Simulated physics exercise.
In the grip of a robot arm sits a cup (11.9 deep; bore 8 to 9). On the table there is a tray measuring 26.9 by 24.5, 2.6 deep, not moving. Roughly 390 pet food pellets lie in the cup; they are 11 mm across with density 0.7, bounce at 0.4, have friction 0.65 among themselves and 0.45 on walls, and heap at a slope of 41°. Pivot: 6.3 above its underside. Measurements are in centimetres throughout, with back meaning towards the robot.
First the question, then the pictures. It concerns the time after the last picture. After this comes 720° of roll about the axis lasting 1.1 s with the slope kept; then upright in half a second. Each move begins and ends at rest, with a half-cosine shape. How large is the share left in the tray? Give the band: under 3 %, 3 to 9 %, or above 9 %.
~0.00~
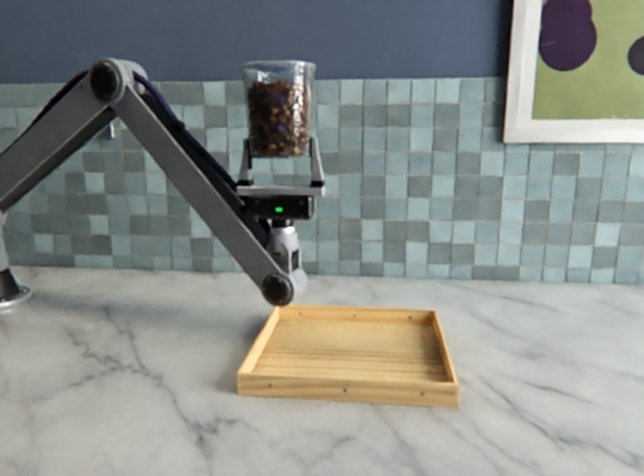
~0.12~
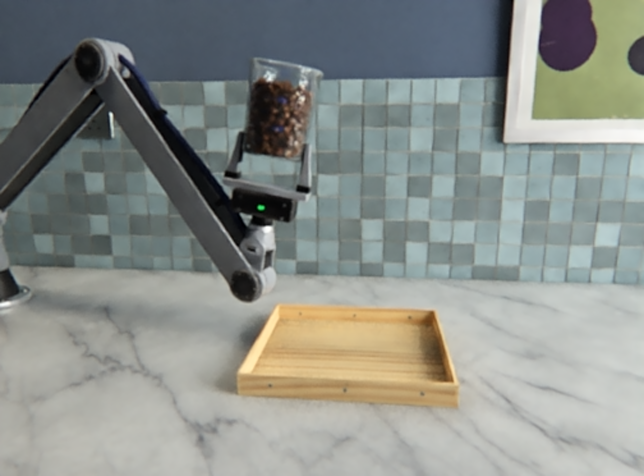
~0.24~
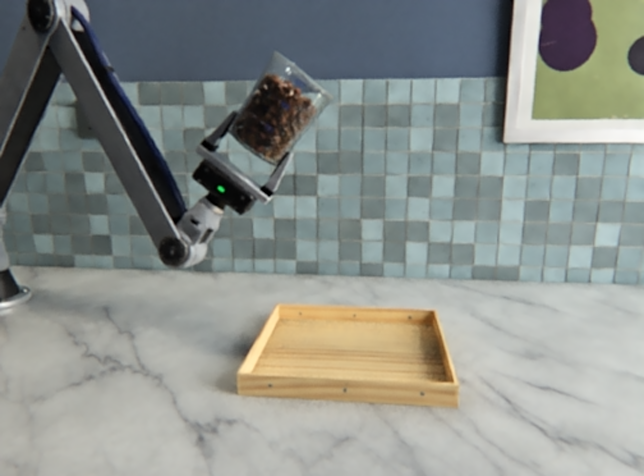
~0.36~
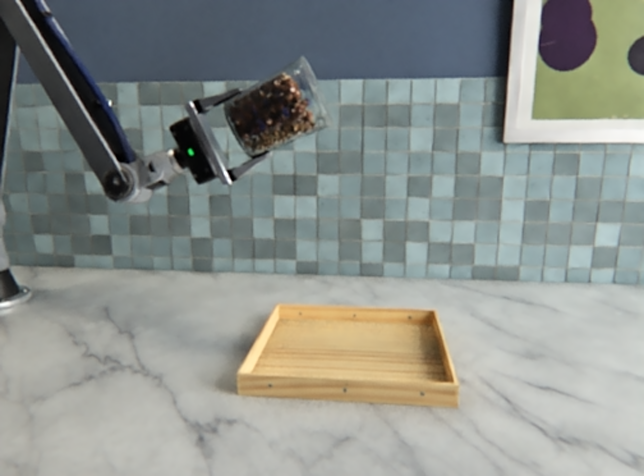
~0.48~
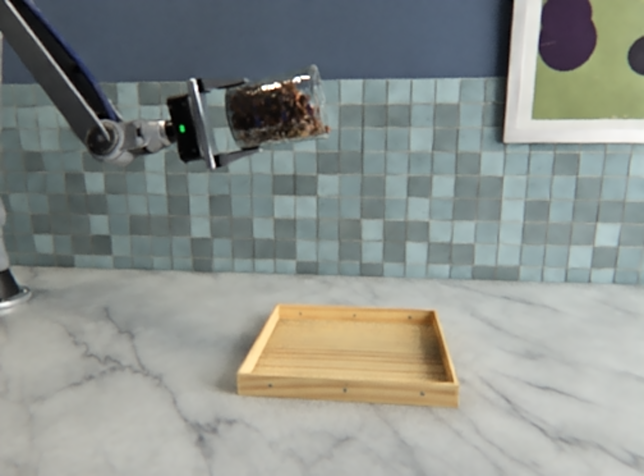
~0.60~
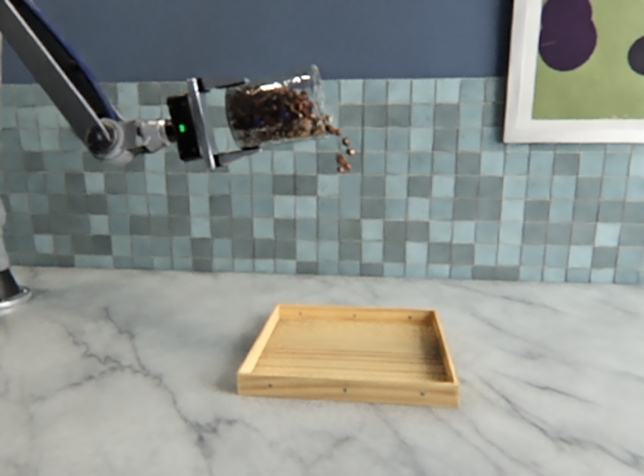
The band is above 9 %.
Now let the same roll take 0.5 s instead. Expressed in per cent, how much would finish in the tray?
Estimated share: Close to 5 %.
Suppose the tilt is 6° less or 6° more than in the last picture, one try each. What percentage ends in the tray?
Roughly 5 and 30 per cent.
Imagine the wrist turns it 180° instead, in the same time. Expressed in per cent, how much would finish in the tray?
In that case it would be around 15 percent.
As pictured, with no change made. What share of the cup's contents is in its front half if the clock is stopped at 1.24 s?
About 45 %.
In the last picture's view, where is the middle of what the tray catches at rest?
Near (389, 345).
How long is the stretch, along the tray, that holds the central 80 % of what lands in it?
That stretch is roughly 14 cm long.
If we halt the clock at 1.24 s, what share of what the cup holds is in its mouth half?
Looks like around 40 per cent to me.
After 1.24 s, tipped 80°, highest piece 40 above the table; 343 in the cup, 25 in the tray, 21 in flight or on a rim.
After 1.88 s, tipped 57°, highest piece 38 above the table; 322 in the cup, 60 in the tray, 4 on the table or floor, 3 in flight or on a rim.
After 2.40 s, upright, highest piece 40 above the table; 322 in the cup, 63 in the tray, 4 on the table or floor.
After 3.10 s, upright, highest piece 40 above the table; 322 in the cup, 63 in the tray, 4 on the table or floor.
At rest, 322 in the cup, 63 in the tray, 4 on the table or floor. That is 16 % in the tray.
